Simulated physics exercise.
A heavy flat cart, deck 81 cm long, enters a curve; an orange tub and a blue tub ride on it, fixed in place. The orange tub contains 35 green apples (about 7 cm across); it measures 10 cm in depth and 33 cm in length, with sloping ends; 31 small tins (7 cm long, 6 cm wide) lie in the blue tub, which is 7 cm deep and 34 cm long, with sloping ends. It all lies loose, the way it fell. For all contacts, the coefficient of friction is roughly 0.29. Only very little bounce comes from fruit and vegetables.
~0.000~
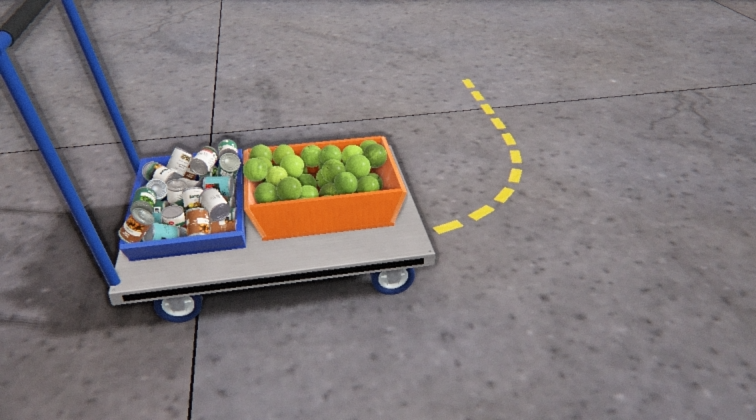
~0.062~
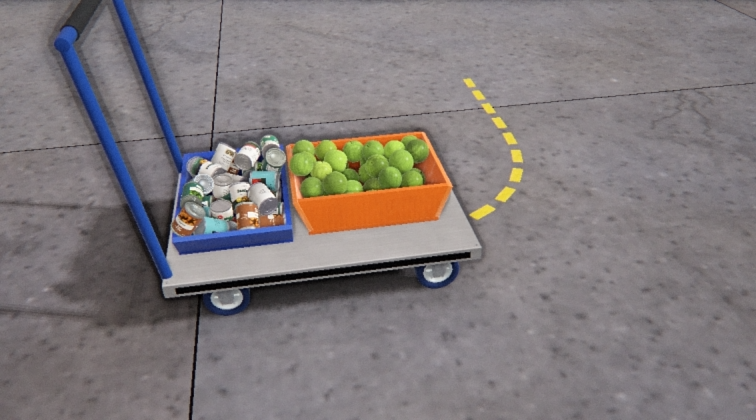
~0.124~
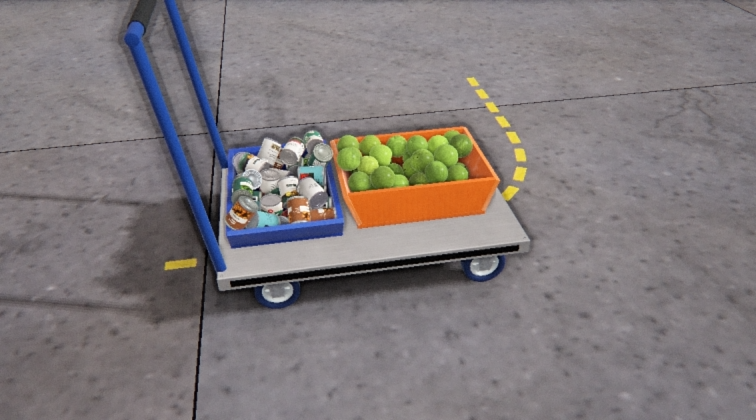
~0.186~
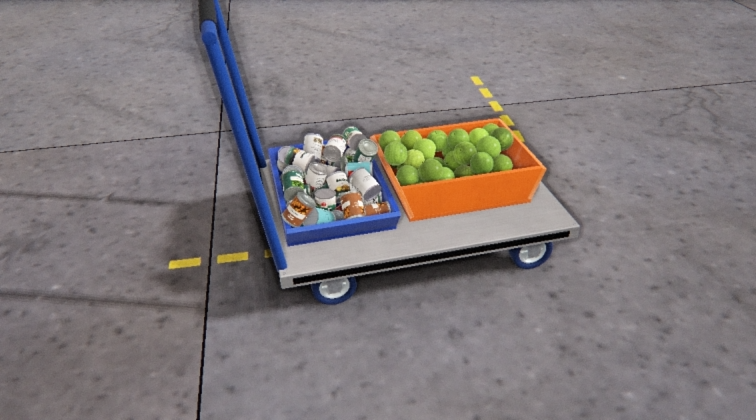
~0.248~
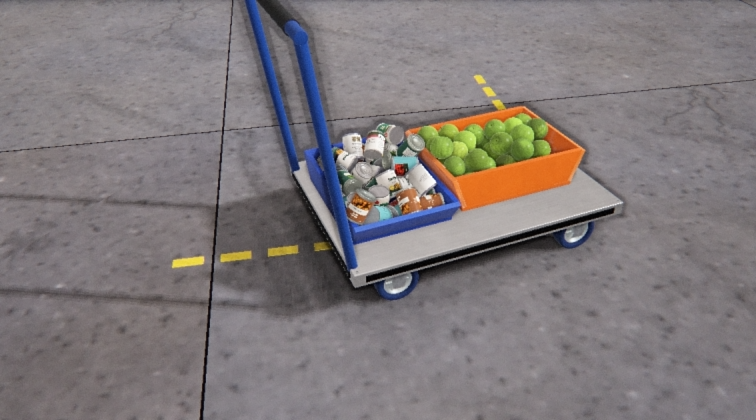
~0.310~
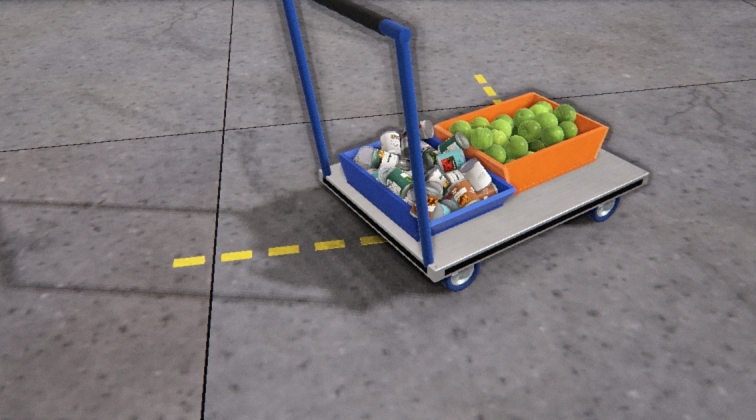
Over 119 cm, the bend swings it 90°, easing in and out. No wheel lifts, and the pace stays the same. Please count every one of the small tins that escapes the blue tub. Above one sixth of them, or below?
Above.
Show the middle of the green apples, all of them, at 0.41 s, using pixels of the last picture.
In the last view they're centred near (549, 121).
After 0.41 s, 0 of 35 out of the orange tub and 1 of 31 out of the blue tub.
After 0.53 s, 1 of 35 out of the orange tub and 3 of 31 out of the blue tub.
After 0.71 s, 1 of 35 out of the orange tub and 8 of 31 out of the blue tub.
When it is over (at 1.16 s), 1 of 35 out of the orange tub and 10 of 31 out of the blue tub. Asked share, 10 of 31, 32 per cent.
